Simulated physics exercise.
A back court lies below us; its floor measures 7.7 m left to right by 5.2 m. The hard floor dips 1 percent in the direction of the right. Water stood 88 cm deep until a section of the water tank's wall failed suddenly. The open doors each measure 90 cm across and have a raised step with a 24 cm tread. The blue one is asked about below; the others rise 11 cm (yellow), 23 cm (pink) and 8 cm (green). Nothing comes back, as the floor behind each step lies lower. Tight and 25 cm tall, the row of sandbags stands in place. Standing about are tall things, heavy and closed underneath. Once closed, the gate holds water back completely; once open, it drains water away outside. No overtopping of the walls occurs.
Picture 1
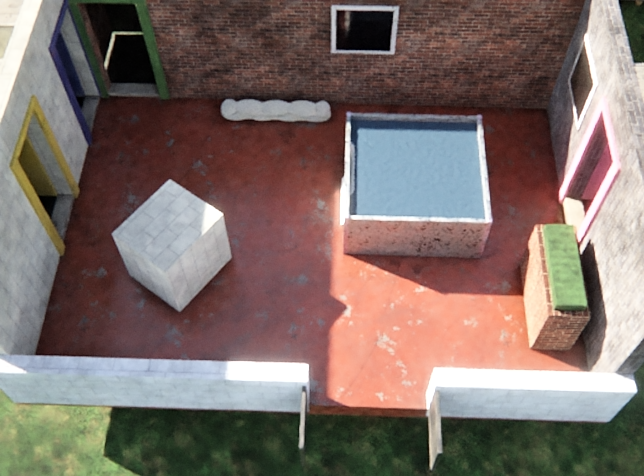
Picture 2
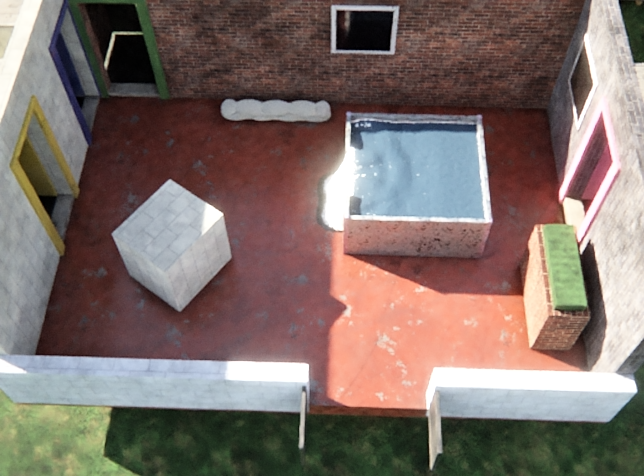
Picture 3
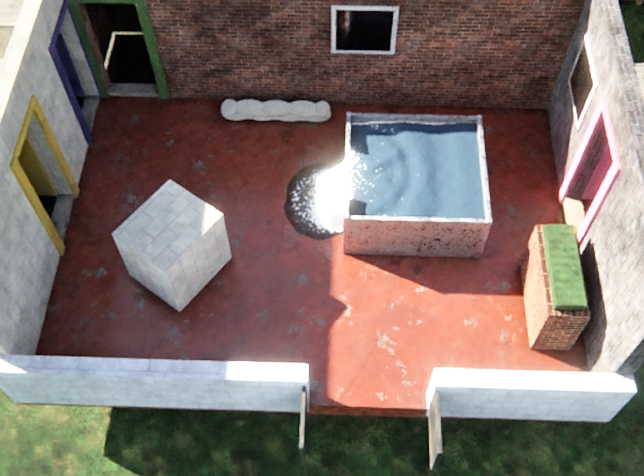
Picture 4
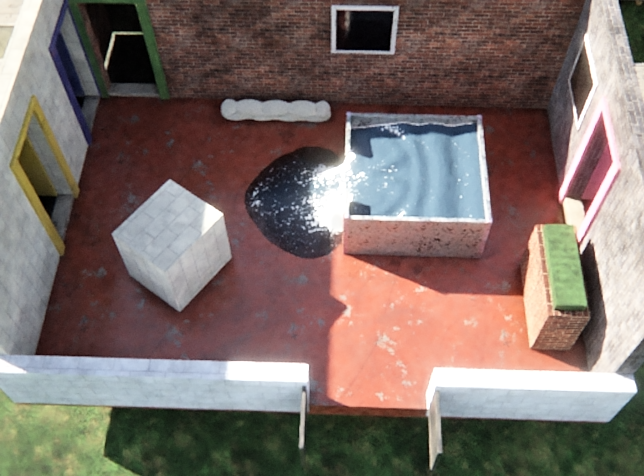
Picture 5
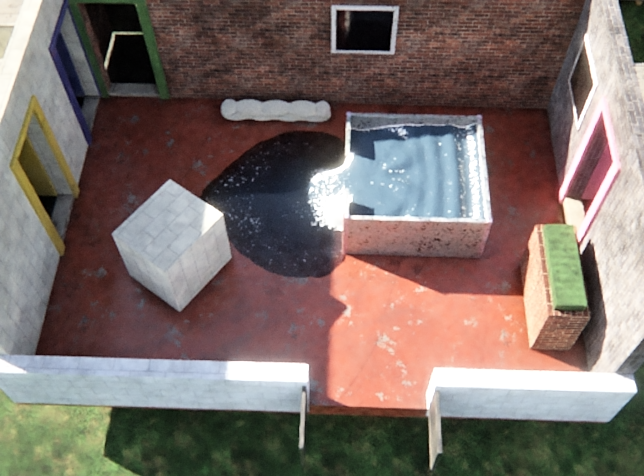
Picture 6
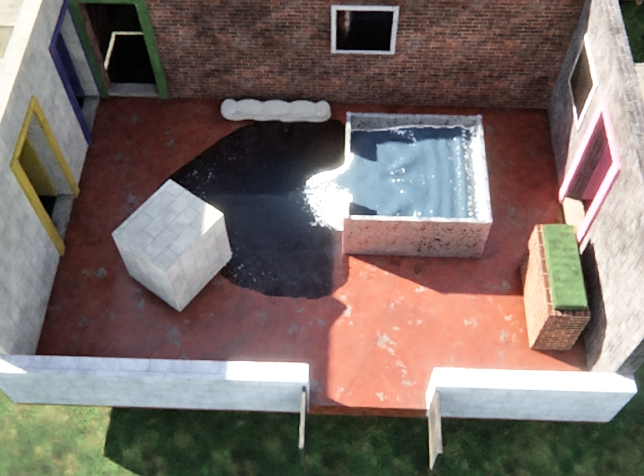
A walled court with a reddish hard floor is seen from above, brick at the back and grey walls at the sides. A square tank of blue water stands right of centre, with a pale block at left, white sandbags behind, a green-topped brick box at right, and yellow, blue, green and pink doorways. Water pours from the tank's left side, spreading a dark pool leftward around the block's near edge, while the view stays still.
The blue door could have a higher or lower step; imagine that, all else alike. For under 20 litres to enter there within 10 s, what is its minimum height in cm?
Its minimum height would be about 30 cm.
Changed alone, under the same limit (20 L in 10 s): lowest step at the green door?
Green would need about 21 cm on its own.
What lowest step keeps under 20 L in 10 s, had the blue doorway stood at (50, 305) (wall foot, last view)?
Minimum: About 10.5 cm.
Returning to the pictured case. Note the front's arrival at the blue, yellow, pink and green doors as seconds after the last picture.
Blue at 0.7 s, yellow at 0.4 s, pink at 8.5 s and green at 0.7 s.
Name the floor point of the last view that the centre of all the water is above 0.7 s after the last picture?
The water is centred near (343, 199).
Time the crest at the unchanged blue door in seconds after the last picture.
I'd guess close to 1.8 seconds.
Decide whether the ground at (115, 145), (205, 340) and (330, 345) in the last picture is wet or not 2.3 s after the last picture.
In that order: Wet, flooded, dry.
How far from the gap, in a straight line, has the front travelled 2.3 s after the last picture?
Around 5.4 m from the gap.
Then, 0.7 s after the last picture water covers 40 % of the floor, deepest (45 cm) near (337, 204); 6 cm at the blue door, 0 litres in over its 7 cm step.
Then, 2.3 s after the last picture water covers 50 % of the floor, deepest (30 cm) near (98, 110); 28 cm at the blue door, 183 litres in over its 7 cm step.
Then, 9.3 s after the last picture water covers 95 % of the floor, deepest (12 cm) near (582, 385); 7 cm at the blue door, 440 litres in over its 7 cm step.
At the blue door as built, the water peaked near 30 cm, 1.7 s after the last picture.
Run again over the same 10 s with other heights there, 49 litres in over 24 cm, 11 litres over 32.5 cm. The limit of 20 litres is kept from about 30 cm up.
